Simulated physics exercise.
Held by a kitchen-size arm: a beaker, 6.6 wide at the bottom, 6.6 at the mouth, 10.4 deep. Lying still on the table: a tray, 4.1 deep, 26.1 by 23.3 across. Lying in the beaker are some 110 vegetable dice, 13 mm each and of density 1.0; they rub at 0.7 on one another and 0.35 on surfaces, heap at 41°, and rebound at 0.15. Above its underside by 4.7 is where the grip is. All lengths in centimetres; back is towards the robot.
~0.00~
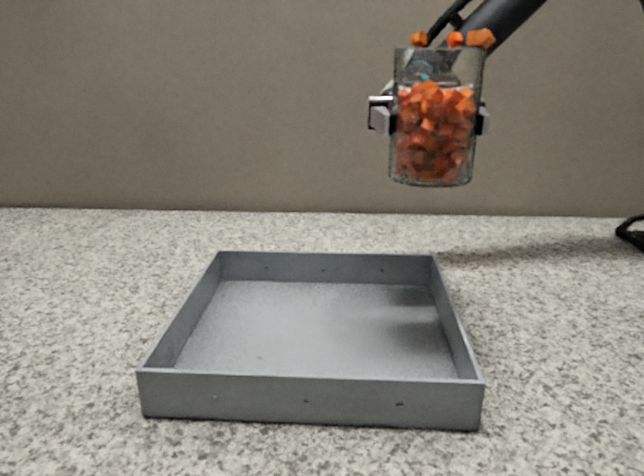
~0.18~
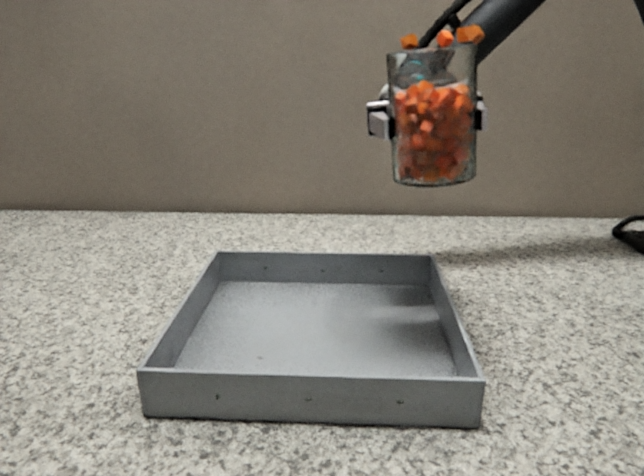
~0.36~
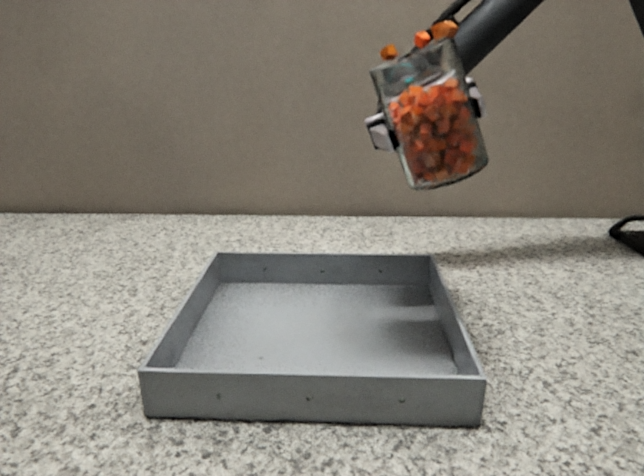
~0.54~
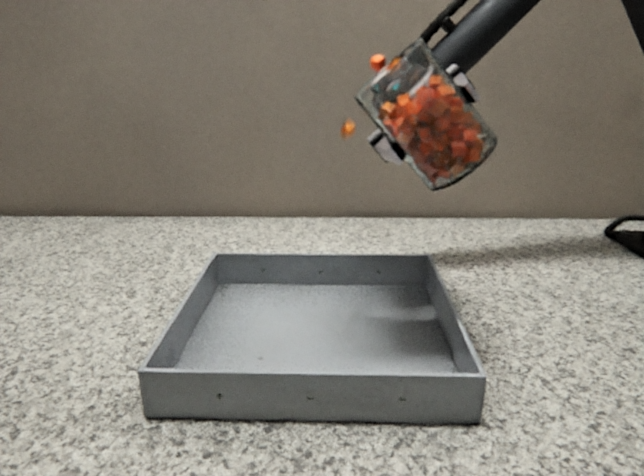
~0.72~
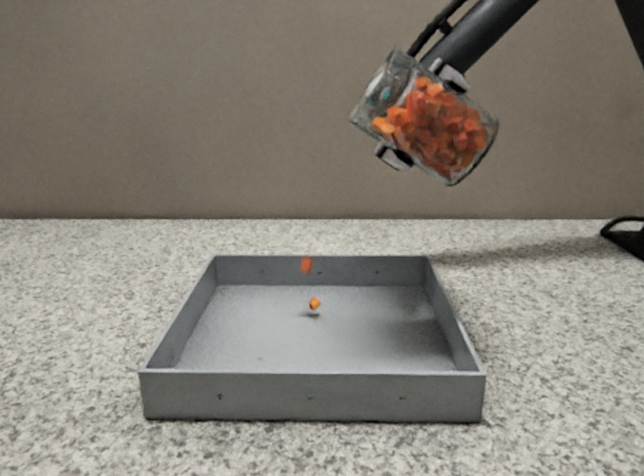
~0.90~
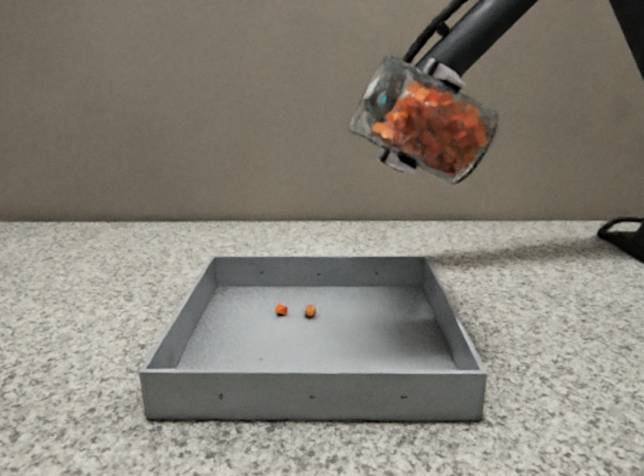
A dark robotic arm at the upper right tilts a clear beaker heaped with orange vegetable dice steadily leftward, from upright to well over on its side, above a table. Two pieces drop from its mouth into the shallow, square grey tray below and lie there, while the rest stay inside. The fixed view looks slightly down across a speckled grey tabletop towards a plain brownish wall.
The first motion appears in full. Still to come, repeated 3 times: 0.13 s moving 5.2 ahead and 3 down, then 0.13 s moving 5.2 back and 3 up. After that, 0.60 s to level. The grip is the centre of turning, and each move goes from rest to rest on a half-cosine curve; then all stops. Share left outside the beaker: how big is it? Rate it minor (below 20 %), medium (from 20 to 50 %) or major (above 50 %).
Rated: Minor.
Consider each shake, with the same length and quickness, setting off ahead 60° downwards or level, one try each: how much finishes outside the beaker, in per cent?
Roughly 5 per cent, then 25 per cent.
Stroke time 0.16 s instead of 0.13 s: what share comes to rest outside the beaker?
The share would be near 0 %.
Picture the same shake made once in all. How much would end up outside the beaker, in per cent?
In that case, some 5 per cent.
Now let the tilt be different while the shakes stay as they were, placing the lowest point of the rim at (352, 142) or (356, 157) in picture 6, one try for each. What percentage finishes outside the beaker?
I'd put them at some 20 and 55 in a hundred.
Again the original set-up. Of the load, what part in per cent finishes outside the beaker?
5 per cent, more or less.
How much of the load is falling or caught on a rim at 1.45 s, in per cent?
1 %.
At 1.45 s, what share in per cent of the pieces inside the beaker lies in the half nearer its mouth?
Near 30 in a hundred.
After 1.45 s, tilted 63° forward, highest piece 23 above the table; 102 in the beaker, 3 in the tray, 1 in flight or on a rim.
After 2.00 s, tilted 28° forward, highest piece 26 above the table; 102 in the beaker, 4 in the tray.
After 2.48 s, level, highest piece 27 above the table; 102 in the beaker, 4 in the tray.
After 3.53 s, level, highest piece 27 above the table; 102 in the beaker, 4 in the tray.
At rest, 102 in the beaker, 4 in the tray. That is 4 % outside the beaker.
